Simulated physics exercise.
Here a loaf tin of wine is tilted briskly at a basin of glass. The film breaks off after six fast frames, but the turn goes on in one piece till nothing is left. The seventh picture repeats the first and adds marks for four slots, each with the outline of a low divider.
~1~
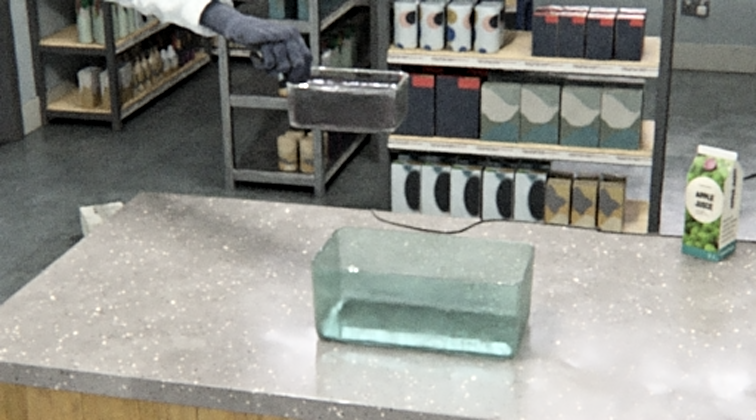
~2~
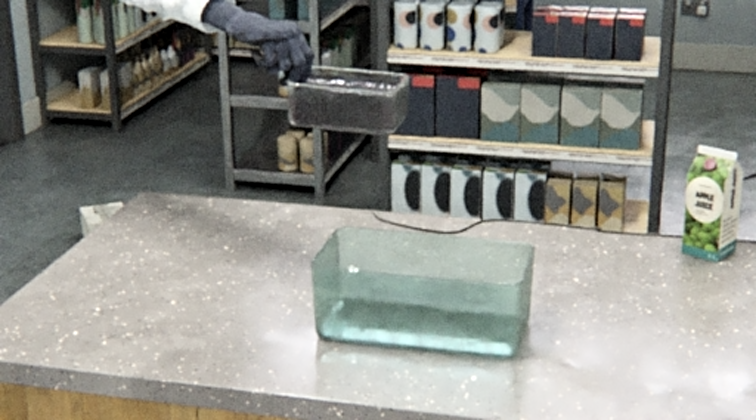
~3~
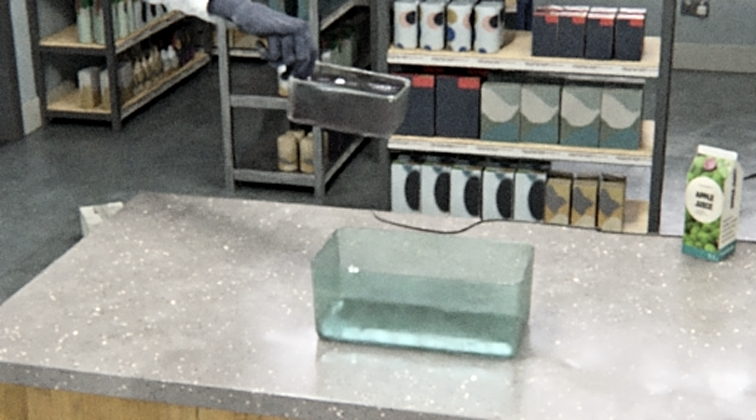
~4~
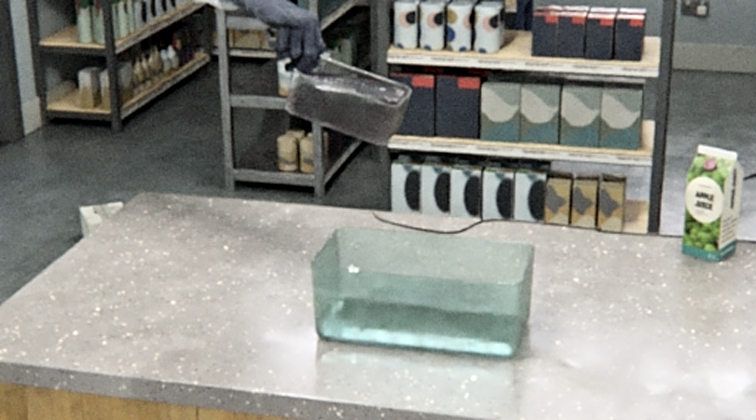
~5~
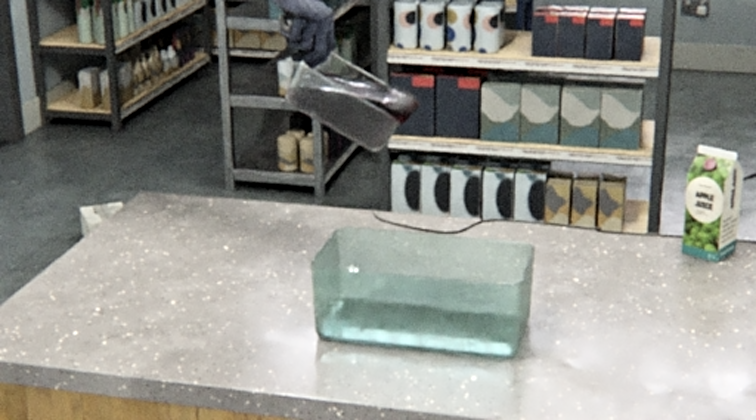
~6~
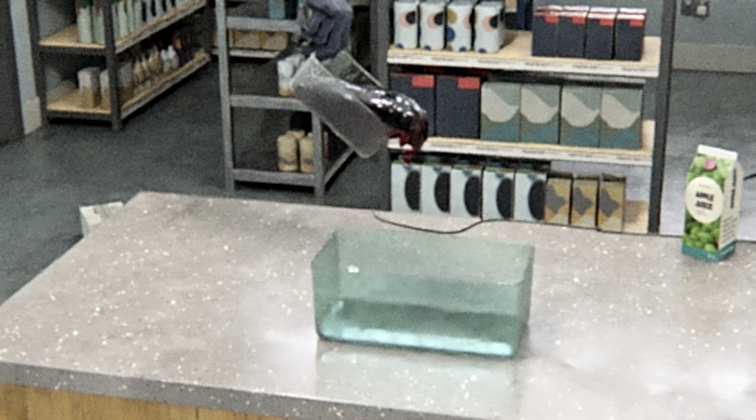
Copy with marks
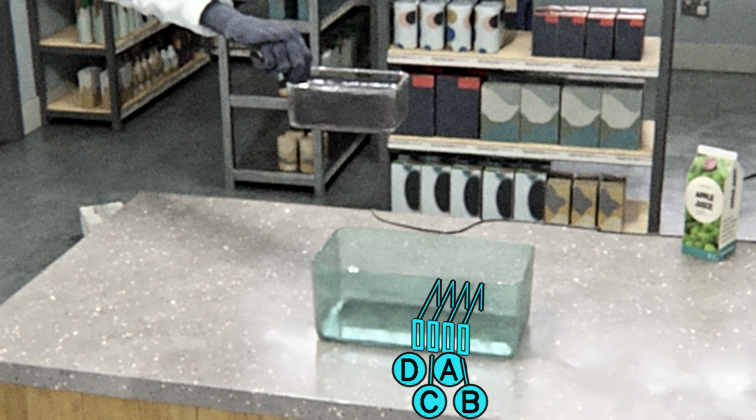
A gloved hand in dark grey holds a small clear loaf-shaped container of dark liquid above a pale speckled counter, seen from slightly above in a shop-like room. On the counter sit a greenish glass basin and, at right, a green-and-white apple juice carton, with shelves of boxes and bottles behind. The hand tilts the container rightward, increasingly steeply, and dark red wine slides over its lip while the camera stays still.
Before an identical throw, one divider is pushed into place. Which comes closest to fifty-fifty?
Take A.
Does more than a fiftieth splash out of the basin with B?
Yes, it does.
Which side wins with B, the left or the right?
The left one.
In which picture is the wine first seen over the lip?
In picture 4.
On the marked copy, A at (447, 357); B at (462, 358); C at (432, 355); D at (417, 354).
Choosing A, about 44 % ends left of the wall and 46 % right of it; 10 % is lost outside.
Choosing B, about 65 % ends left of the wall and 25 % right of it; 11 % is lost outside.
Choosing C, about 32 % ends left of the wall and 58 % right of it; 10 % is lost outside.
Choosing D, about 23 % ends left of the wall and 65 % right of it; 11 % is lost outside.
